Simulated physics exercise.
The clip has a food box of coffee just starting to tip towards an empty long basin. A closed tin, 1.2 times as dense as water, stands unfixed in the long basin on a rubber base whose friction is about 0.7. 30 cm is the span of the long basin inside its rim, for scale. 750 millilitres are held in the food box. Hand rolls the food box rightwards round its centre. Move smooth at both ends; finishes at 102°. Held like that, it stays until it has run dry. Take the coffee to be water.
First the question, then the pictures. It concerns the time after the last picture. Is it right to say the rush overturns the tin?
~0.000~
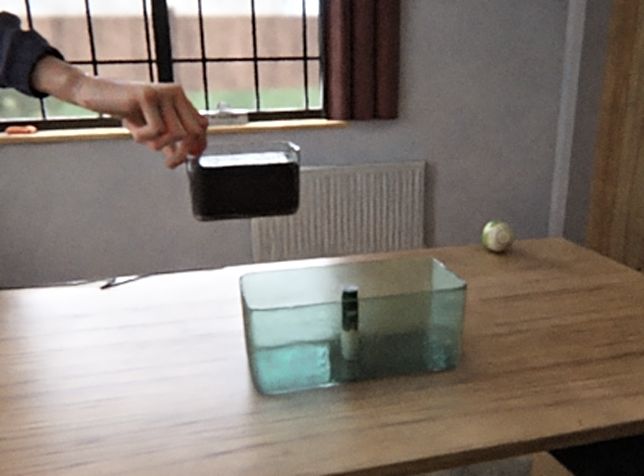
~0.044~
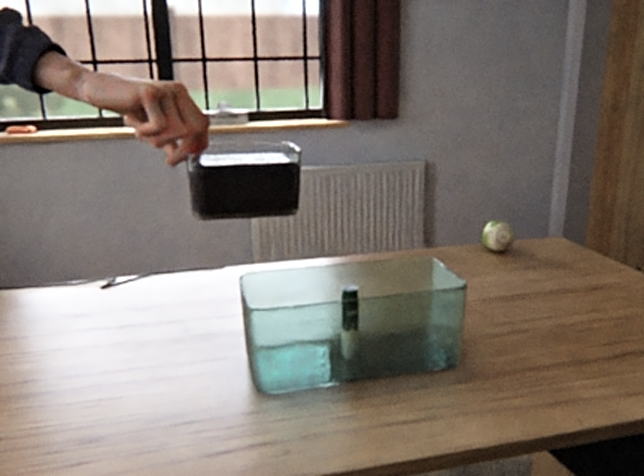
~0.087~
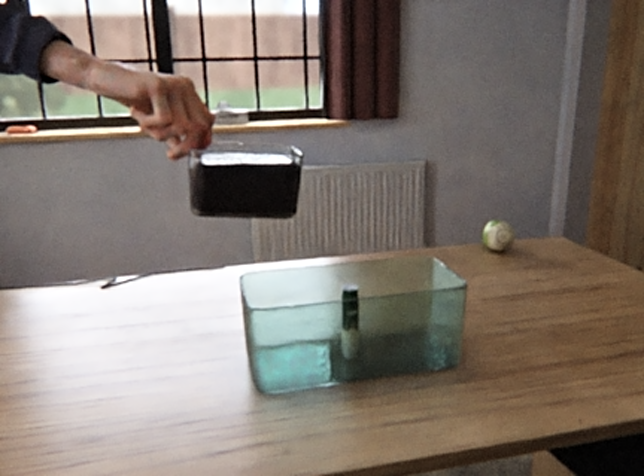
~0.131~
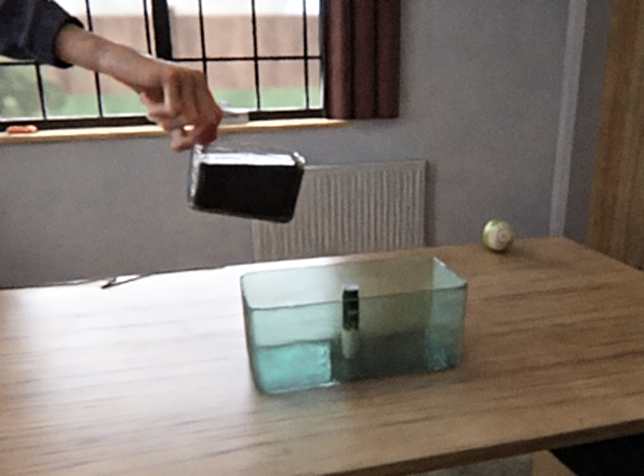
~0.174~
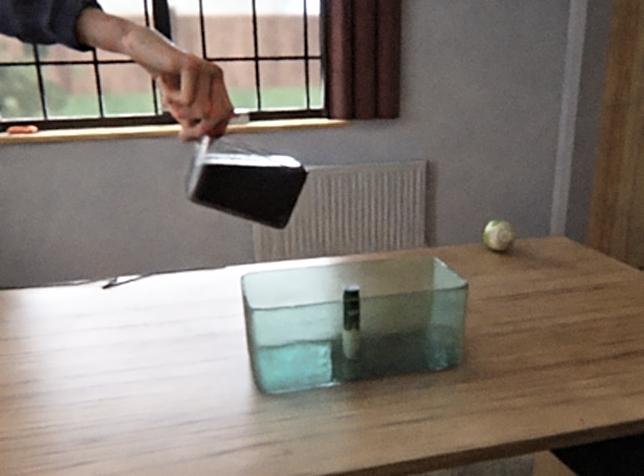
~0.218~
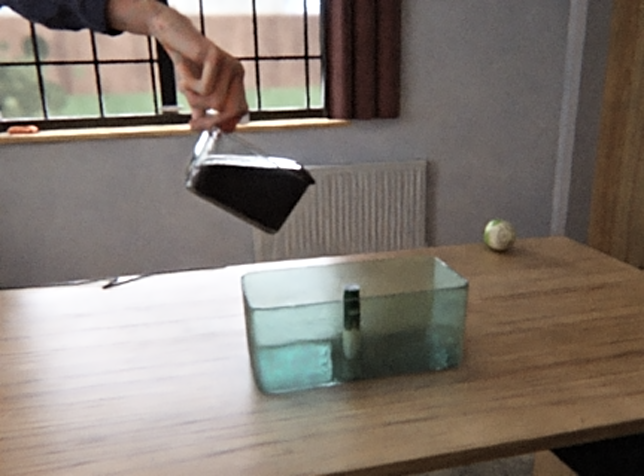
It tumbles.
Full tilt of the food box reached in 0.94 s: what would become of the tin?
Outcome - the tin remains standing.
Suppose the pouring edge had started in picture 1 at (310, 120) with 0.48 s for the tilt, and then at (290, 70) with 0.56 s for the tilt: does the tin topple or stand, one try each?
Try 1: Still standing; try 2: Still standing.
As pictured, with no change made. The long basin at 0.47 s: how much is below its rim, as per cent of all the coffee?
Some 24 per cent.
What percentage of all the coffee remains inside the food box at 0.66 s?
Near 6 percent, more or less.
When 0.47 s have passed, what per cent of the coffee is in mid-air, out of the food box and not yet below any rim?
My guess is roughly 48 %.
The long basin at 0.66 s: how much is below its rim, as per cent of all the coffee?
Value: Approx. 86 %.
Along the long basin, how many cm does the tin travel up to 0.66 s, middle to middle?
Roughly 1 cm.
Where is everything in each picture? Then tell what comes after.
In the first frame, it leans 0°; its right rim is at (294, 148); the coffee meets the walls at (189, 163) and (293, 158); the long basin's rim runs from (243, 293) to (449, 271); the tin's top is at (349, 291).
In the second frame, it leans 2°; its right rim is at (295, 149); the coffee meets the walls at (189, 163) and (293, 158).
In the third frame, it leans 6°; its right rim is at (297, 153); the coffee meets the walls at (191, 161) and (295, 159).
In the fourth frame, it leans 13°; its right rim is at (300, 159); the coffee meets the walls at (193, 160) and (297, 160).
In the fifth frame, it leans 22°; its right rim is at (303, 169); the coffee meets the walls at (193, 162) and (302, 163).
In the sixth frame, it leans 34°; its right rim is at (304, 180); the coffee meets the walls at (193, 161) and (303, 173); 4 per cent is over the edge.
Then, 0.47 s in, the tilt is 96° and 27 per cent is still to pour; the tin stands where it began.
Then, 0.66 s in, the tilt is 102° and 6 per cent is still to pour; the tin stands 1 cm from where it began.
Then, 0.85 s in, the tilt is 102° and 1 per cent is still to pour; the tin leans 11°.
Then, 1.06 s in, the tilt is 102° and 0 per cent is still to pour; the tin leans 30°.
Finally, the tin lies on its side.
